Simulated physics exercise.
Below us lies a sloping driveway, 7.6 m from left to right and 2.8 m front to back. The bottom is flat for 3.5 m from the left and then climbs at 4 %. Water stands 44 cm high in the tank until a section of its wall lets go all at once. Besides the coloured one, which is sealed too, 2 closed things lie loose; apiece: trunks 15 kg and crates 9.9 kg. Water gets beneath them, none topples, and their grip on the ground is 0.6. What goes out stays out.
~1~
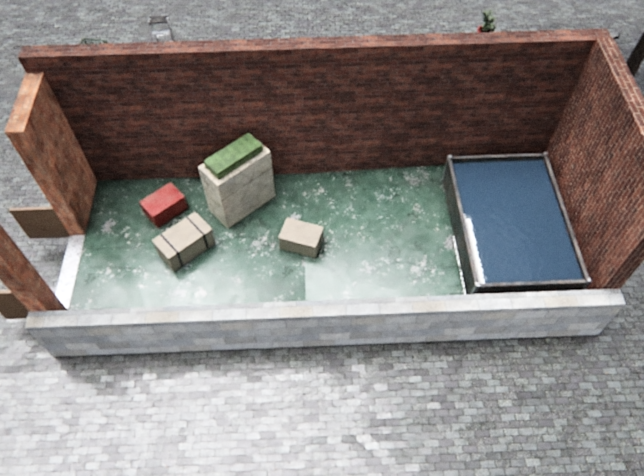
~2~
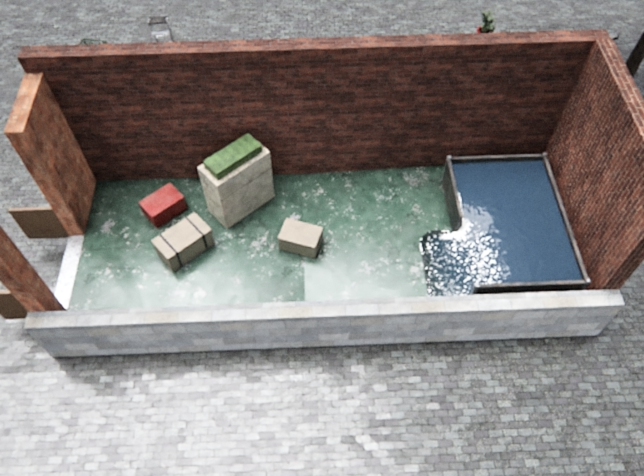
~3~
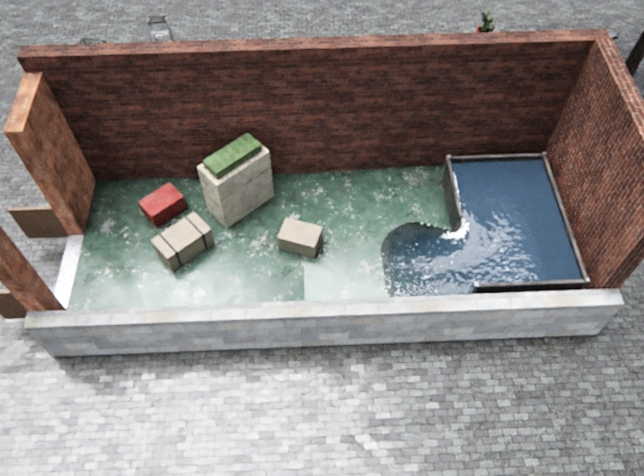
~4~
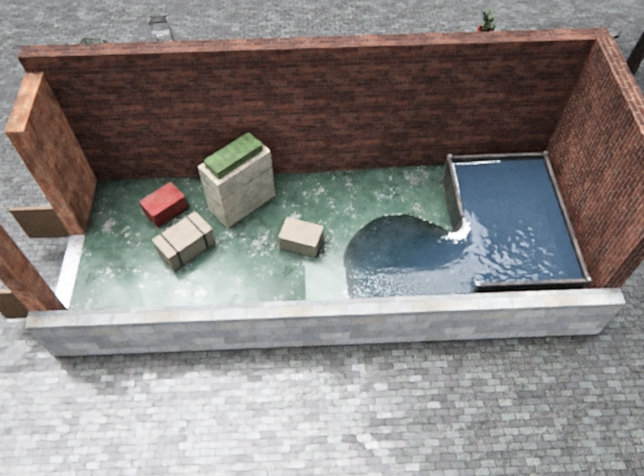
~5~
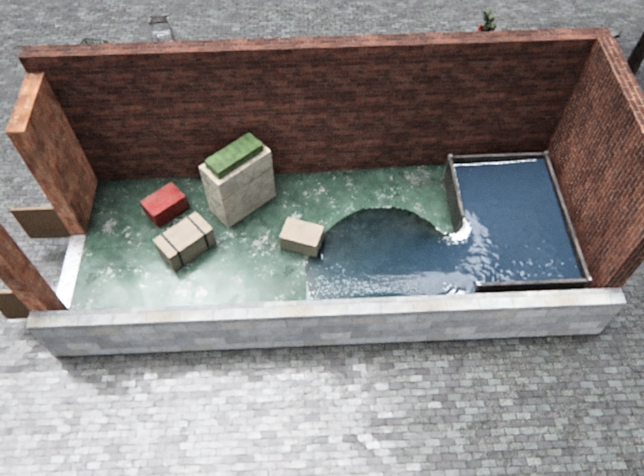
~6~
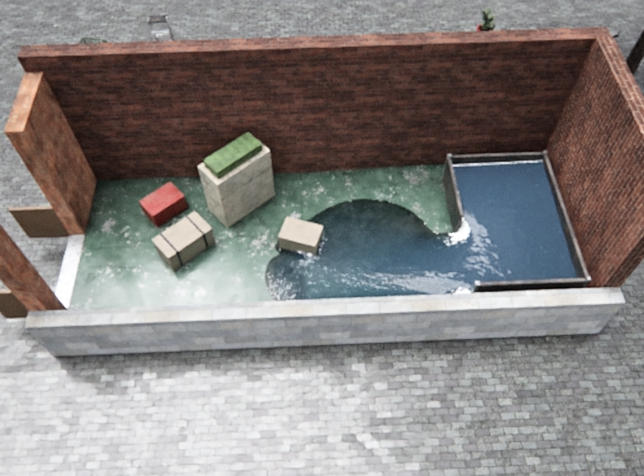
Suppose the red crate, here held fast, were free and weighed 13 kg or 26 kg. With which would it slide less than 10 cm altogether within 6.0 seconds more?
For it, only the higher weight holds it.
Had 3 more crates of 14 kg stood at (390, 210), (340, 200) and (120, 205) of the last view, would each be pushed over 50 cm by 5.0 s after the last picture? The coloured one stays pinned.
In that order: Short of it, less, less.
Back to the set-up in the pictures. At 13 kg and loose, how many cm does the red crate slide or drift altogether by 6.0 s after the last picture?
About 60 cm.
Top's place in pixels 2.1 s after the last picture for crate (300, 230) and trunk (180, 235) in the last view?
Around (205, 232) and (166, 214).
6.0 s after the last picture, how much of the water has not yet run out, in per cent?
About 58 per cent.
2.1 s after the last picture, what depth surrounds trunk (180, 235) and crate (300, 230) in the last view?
Roughly 5 and 8 cm.
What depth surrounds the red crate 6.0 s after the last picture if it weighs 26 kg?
Roughly 5 cm.
Then, 0.4 s after the last picture the red crate would be 0 cm from its start with 13 kg and 0 cm from its start with 26 kg; 0 cm of water round it then.
Then, 2.1 s after the last picture the red crate would be 17 cm from its start with 13 kg and 3 cm from its start with 26 kg; 4 cm of water round it then.
Then, 3.9 s after the last picture the red crate would be 31 cm from its start with 13 kg and 4 cm from its start with 26 kg; 5 cm of water round it then.
Then, 6.0 s after the last picture the red crate would be 18 cm from its start with 13 kg and 4 cm from its start with 26 kg; 5 cm of water round it then.
